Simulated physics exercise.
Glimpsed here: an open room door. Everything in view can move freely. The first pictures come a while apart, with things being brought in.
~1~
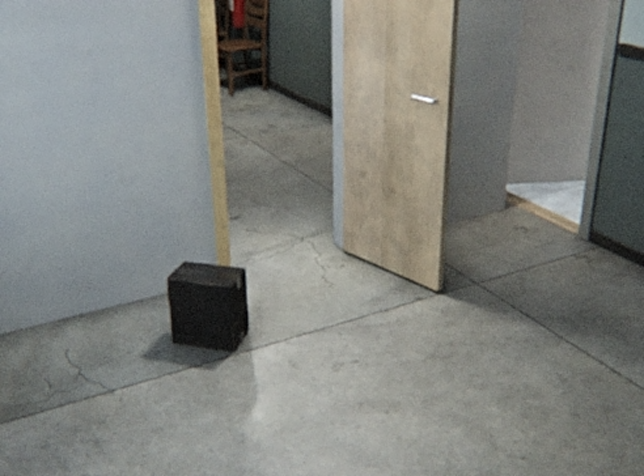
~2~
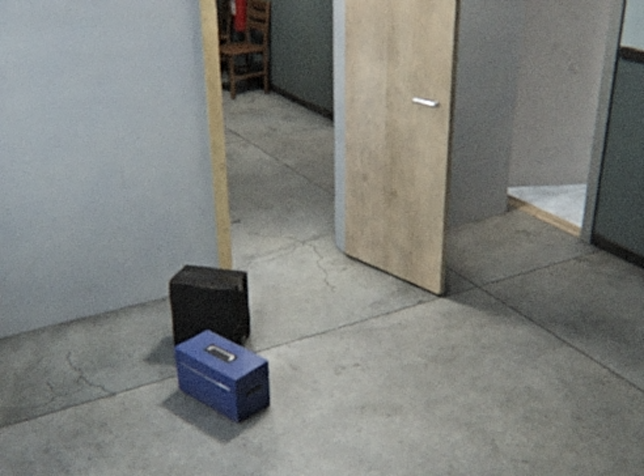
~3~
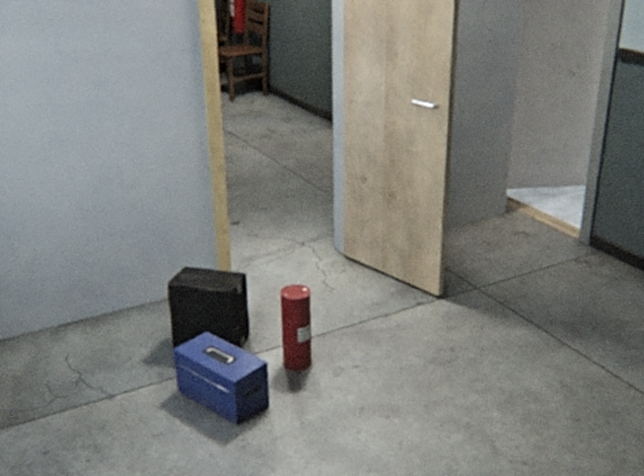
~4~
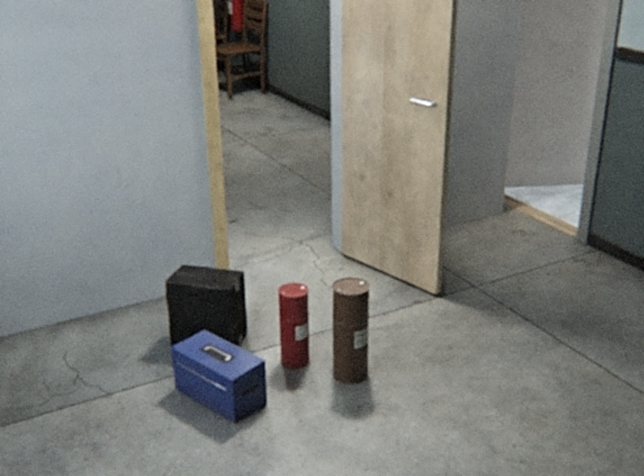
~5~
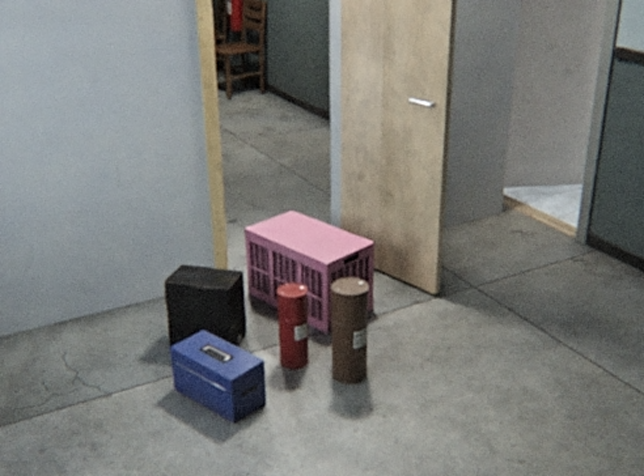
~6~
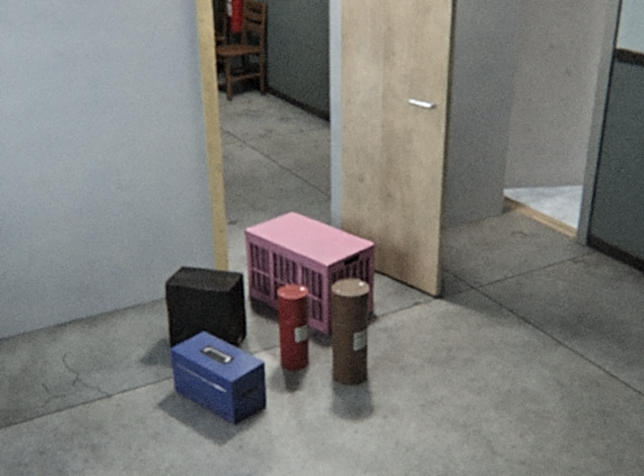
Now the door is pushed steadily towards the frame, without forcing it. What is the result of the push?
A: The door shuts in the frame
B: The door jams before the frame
B.
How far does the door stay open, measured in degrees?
The door ends up some 75° open.
Then, 0.40 s on from there, door 97° open.
Then, 0.60 s on from there, door 90° open.
Then, 0.80 s on from there, door 81° open.
Then, 1.00 s on from there, door 74° open.
In the end, door 73° open; all 5 unmoved. At the end, from the last picture's camera, pink chest near (306, 270).
